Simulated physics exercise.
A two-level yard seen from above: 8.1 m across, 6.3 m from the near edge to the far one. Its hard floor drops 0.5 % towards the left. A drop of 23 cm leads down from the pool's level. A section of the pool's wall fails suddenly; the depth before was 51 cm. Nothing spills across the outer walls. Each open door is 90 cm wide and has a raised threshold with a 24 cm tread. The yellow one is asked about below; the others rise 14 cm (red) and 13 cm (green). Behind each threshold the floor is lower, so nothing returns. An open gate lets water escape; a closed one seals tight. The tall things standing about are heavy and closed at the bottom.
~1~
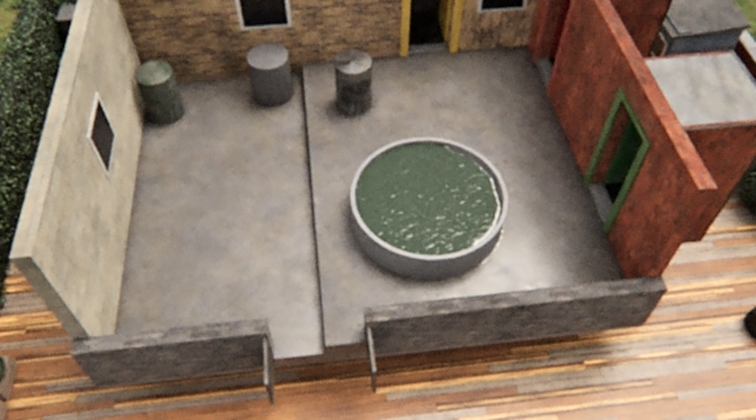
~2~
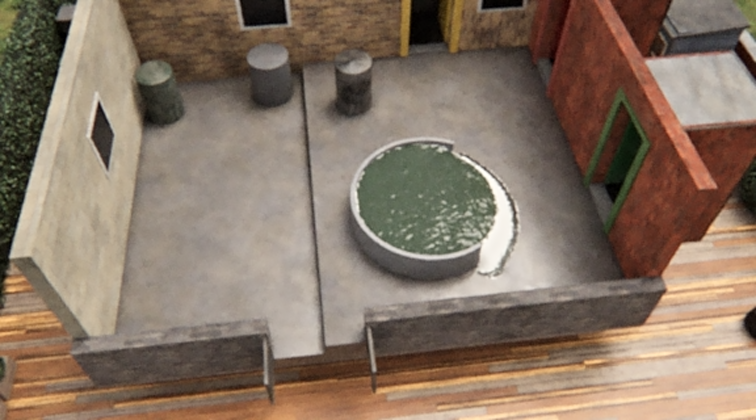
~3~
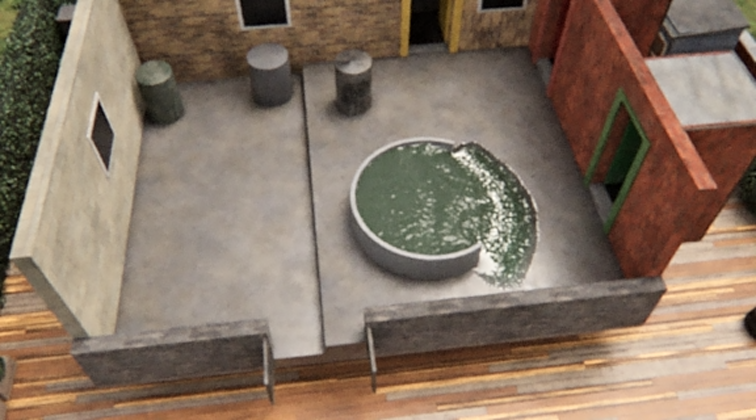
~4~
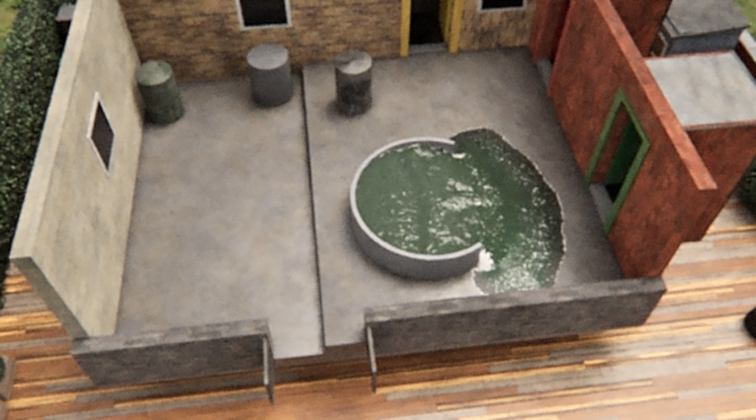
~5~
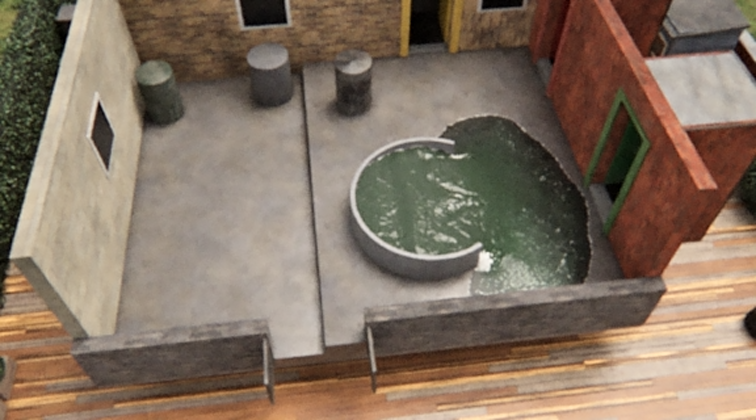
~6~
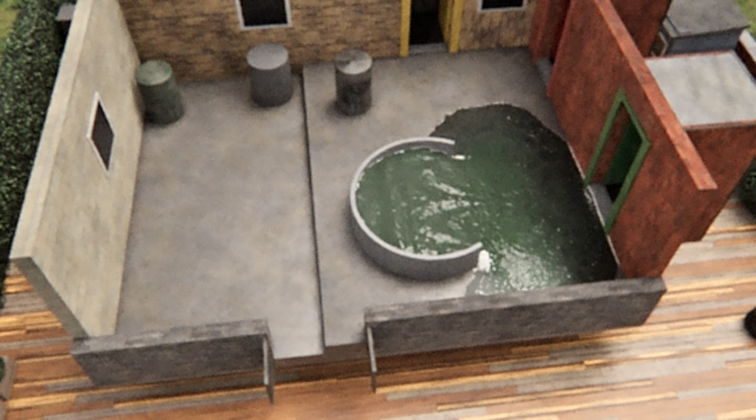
Walled yard from above, with green water bursting through the right side of a round pool and spreading across the grey floor.
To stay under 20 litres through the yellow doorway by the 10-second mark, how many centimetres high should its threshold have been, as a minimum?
About 7 cm.
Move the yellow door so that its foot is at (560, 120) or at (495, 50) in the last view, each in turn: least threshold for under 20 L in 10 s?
Roughly 13.5 and 16 cm.
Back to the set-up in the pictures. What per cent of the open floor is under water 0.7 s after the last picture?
About 25 per cent.
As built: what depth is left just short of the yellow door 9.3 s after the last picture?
Some 6.0 cm.
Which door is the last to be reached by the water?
It is the yellow one.
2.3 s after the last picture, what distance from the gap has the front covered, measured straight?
Some 4.4 m out.
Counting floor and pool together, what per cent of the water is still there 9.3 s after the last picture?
Some 88 per cent remains.
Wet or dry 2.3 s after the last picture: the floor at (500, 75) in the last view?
It is under water.
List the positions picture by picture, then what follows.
In the first frame, still water, 51 cm deep, in the pool at (429, 197); the yellow door at (432, 13) is dry.
In the second frame, the gap is at (498, 203), the front 0.3 m out at (497, 272); the back of the pool holds 51 cm.
In the third frame, water pours out at (497, 204) and has run 0.7 m, to (515, 283); about 8 cm deep outside, 51 cm at the back.
In the fourth frame, the front is at (486, 131), 1.1 m from the gap at (497, 205); 3.8 m2 of floor is wet, 51 cm left at the back.
In the fifth frame, water pours out at (497, 205) and has run 1.6 m, to a hidden place; about 5 cm deep outside, 51 cm at the back.
In the sixth frame, the gap is at (497, 205), the front 2.0 m out at (527, 114); the back of the pool holds 50 cm; 1.9 m in a straight line remain to the yellow door at (432, 13).
Then, 0.7 s after the last picture water covers 25 % of the floor, deepest (36 cm) near (624, 298); it has not reached the yellow door.
Then, 2.3 s after the last picture water covers 25 % of the floor, deepest (24 cm) near (584, 200); 5 cm at the yellow door, 0 litres in over its 5 cm threshold.
Then, 9.3 s after the last picture water covers 90 % of the floor, deepest (16 cm) near (297, 89); 6 cm at the yellow door, 47 litres in over its 5 cm threshold.
At the yellow door as built, the water peaked near 10 cm, 4.5 s after the last picture.
Run again over the same 10 s with other heights there, 34 litres in over 6 cm, 13 litres over 8 cm. The limit of 20 litres is kept from about 7 cm up.
